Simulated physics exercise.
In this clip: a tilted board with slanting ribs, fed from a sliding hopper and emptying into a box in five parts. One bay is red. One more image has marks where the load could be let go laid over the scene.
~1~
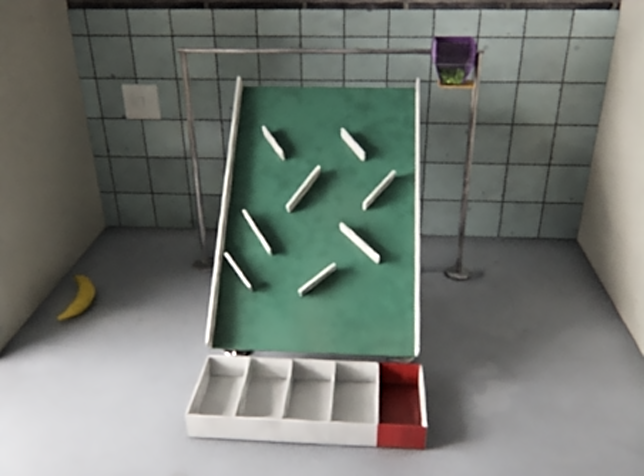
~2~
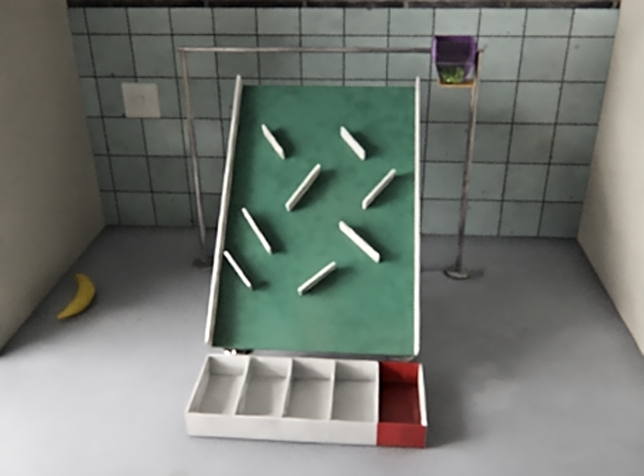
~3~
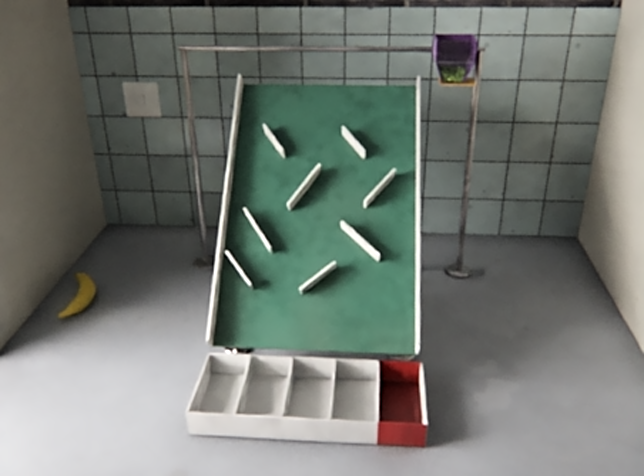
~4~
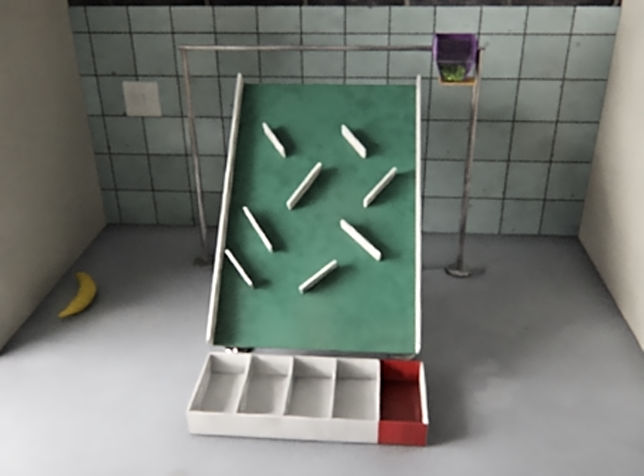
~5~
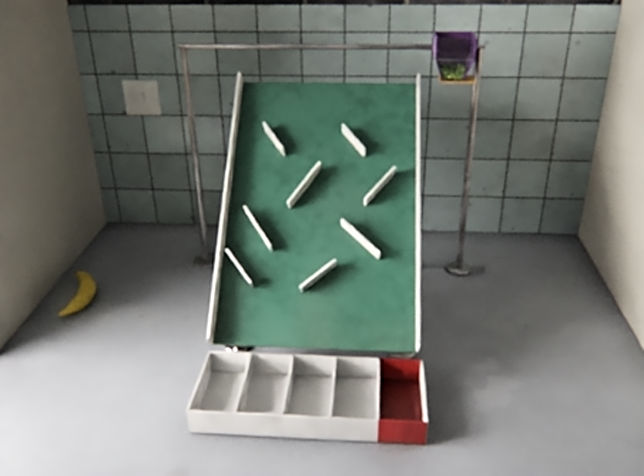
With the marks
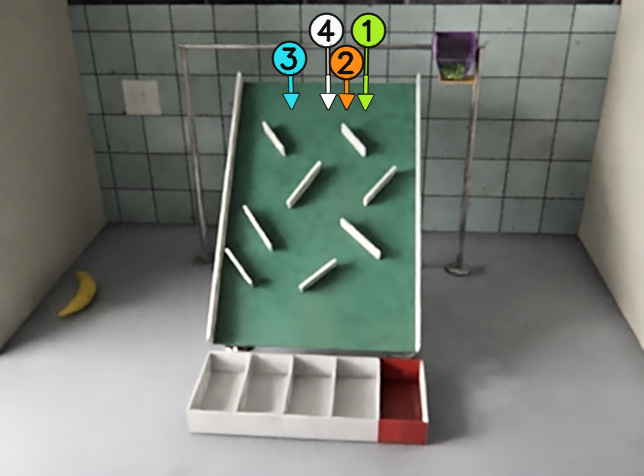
The clip opens on a tilted green board with slanting white ribs, a small purple hopper on a rail at its upper right, and a five-part box below with a red right bay. A banana lies at left. Nothing visibly moves apart from a very slight shift of the view.
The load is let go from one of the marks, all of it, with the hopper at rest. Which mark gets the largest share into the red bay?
1 is best.
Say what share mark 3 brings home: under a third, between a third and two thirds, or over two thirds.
Under a third.
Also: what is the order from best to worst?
The order is 1, 2, 4, 3.
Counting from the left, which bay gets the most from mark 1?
The fifth from the left.
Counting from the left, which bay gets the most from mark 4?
The second.
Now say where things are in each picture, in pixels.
In the first picture, hopper at (452, 75), dried peas, door shut.
In the second picture, ribs (263, 125) to (282, 152), (342, 127) to (364, 152), (287, 205) to (319, 165).
In the third picture, ribs (365, 201) to (395, 168), (245, 208) to (270, 248), (342, 221) to (379, 255).
In the fourth picture, ribs (226, 250) to (251, 284), (300, 288) to (335, 261).
In the fifth picture, red bay at (402, 430), number 5 of 5 from the left.
On the marked copy, mark 1 meets the board at (365, 104); mark 2 meets the board at (346, 103); mark 3 meets the board at (291, 103); mark 4 meets the board at (328, 103).
With 1, about two thirds in the red bay, about a quarter in other bays.
With 2, about half in the red bay, about half in other bays, a stray few outside the box.
With 3, a stray few in the red bay, nearly all in other bays, a stray few outside the box.
With 4, about a quarter in the red bay, most in other bays.
